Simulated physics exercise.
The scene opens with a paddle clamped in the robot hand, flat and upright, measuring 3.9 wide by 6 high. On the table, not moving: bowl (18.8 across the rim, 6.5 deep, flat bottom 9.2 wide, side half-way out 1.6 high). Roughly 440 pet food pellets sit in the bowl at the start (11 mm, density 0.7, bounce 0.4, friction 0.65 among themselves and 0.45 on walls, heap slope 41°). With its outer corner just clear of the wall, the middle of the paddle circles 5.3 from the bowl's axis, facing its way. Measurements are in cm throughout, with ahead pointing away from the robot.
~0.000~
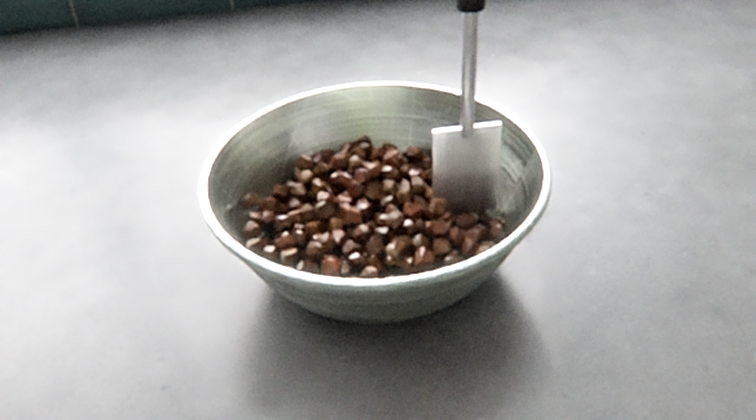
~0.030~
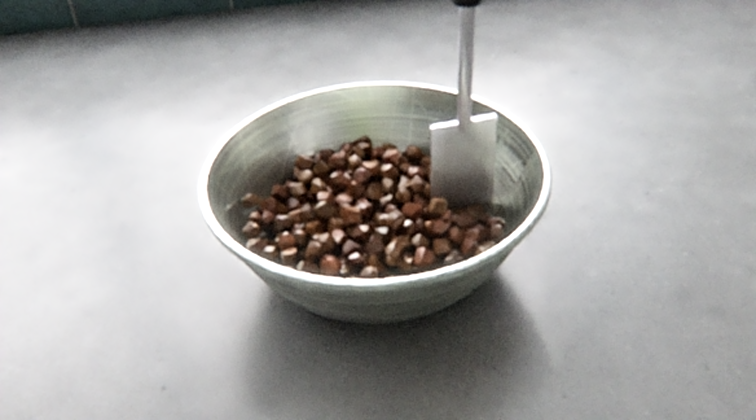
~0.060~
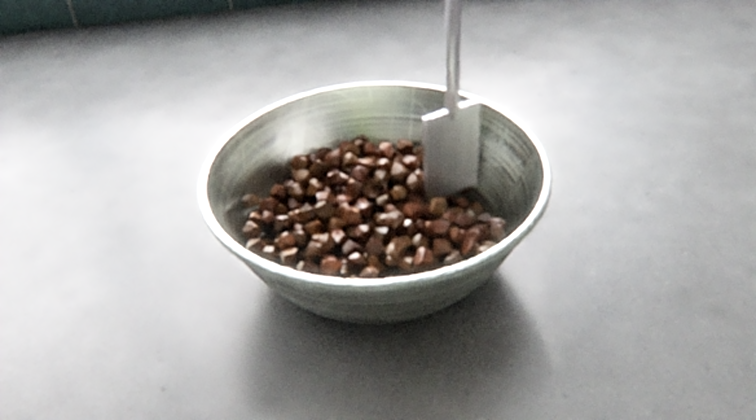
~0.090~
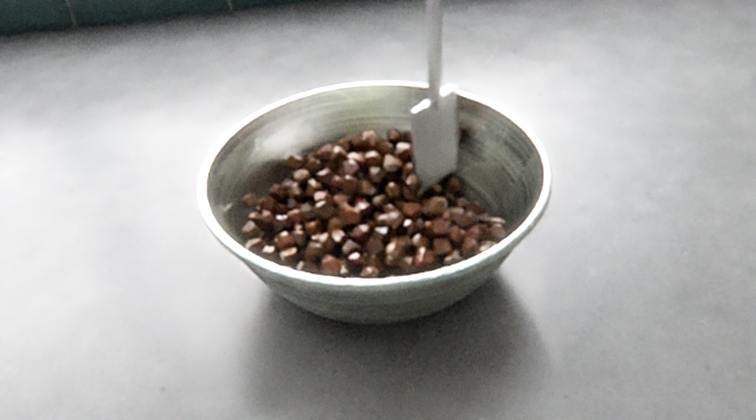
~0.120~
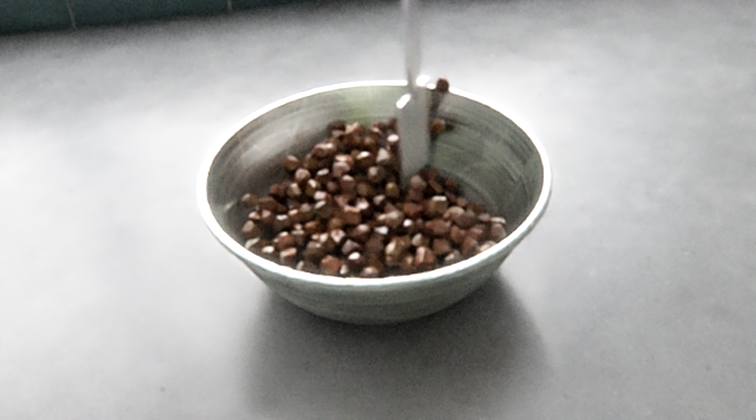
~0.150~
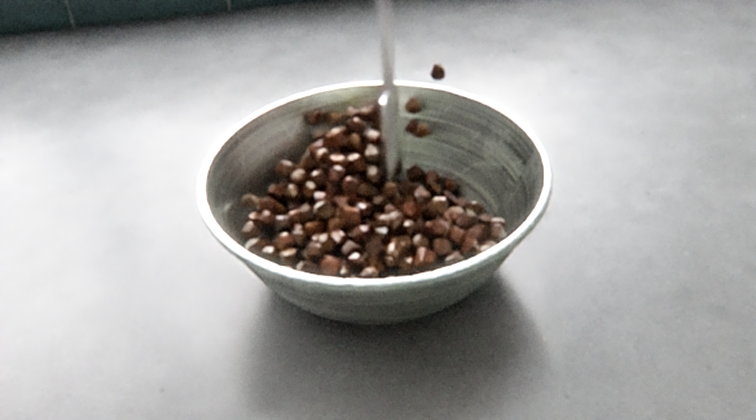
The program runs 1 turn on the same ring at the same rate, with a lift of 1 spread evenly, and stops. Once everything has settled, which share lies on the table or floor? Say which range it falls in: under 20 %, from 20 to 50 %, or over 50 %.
It falls under 20 %.
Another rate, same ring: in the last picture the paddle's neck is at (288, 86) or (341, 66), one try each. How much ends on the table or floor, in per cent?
Near 35 per cent for the first, near 20 per cent for the second.
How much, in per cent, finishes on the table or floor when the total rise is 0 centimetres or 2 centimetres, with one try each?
About 15 per cent on the first try and 10 per cent on the second.
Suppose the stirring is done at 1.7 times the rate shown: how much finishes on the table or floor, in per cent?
Estimated share: Close to 30 per cent.
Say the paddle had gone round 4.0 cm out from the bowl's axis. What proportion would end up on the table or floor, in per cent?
Some 10 percent would.
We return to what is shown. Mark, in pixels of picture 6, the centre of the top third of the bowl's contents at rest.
About (428, 178).
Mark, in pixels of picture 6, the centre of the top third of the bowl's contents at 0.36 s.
Around (302, 239).
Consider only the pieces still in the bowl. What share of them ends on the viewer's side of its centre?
I'd put it near 40 per cent.
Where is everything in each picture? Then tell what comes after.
In the first frame, the paddle neck at (468, 103), 0° round; upper third of the load around (358, 214), from x 250 to 495, top at y 145; 442 in the bowl.
In the second frame, the paddle neck at (465, 97), 6° round; upper third of the load around (362, 213), from x 250 to 495, top at y 145.
In the third frame, the paddle neck at (453, 85), 22° round; upper third of the load around (363, 208), from x 250 to 495, top at y 140.
In the fourth frame, the paddle neck at (435, 75), 38° round; upper third of the load around (363, 206), from x 250 to 495, top at y 110.
In the fifth frame, the paddle neck at (412, 68), 54° round; upper third of the load around (359, 203), from x 250 to 495, top at y 85.
In the sixth frame, the paddle neck at (388, 64), 70° round; upper third of the load around (353, 202), from x 250 to 495, top at y 70; 442 in the bowl.
After 0.36 s, 182° round, highest piece 9 above the table; 433 in the bowl, 5 on the table or floor, 4 in flight or on the tool.
After 0.56 s, 293° round, highest piece 9 above the table; 414 in the bowl, 23 on the table or floor, 5 in flight or on the tool.
After 0.87 s, 0° round, highest piece 7 above the table; 399 in the bowl, 43 on the table or floor.
After 1.57 s, 0° round, highest piece 7 above the table; 399 in the bowl, 43 on the table or floor.
In the end, 399 in the bowl, 43 on the table or floor. That is 10 % on the table or floor.
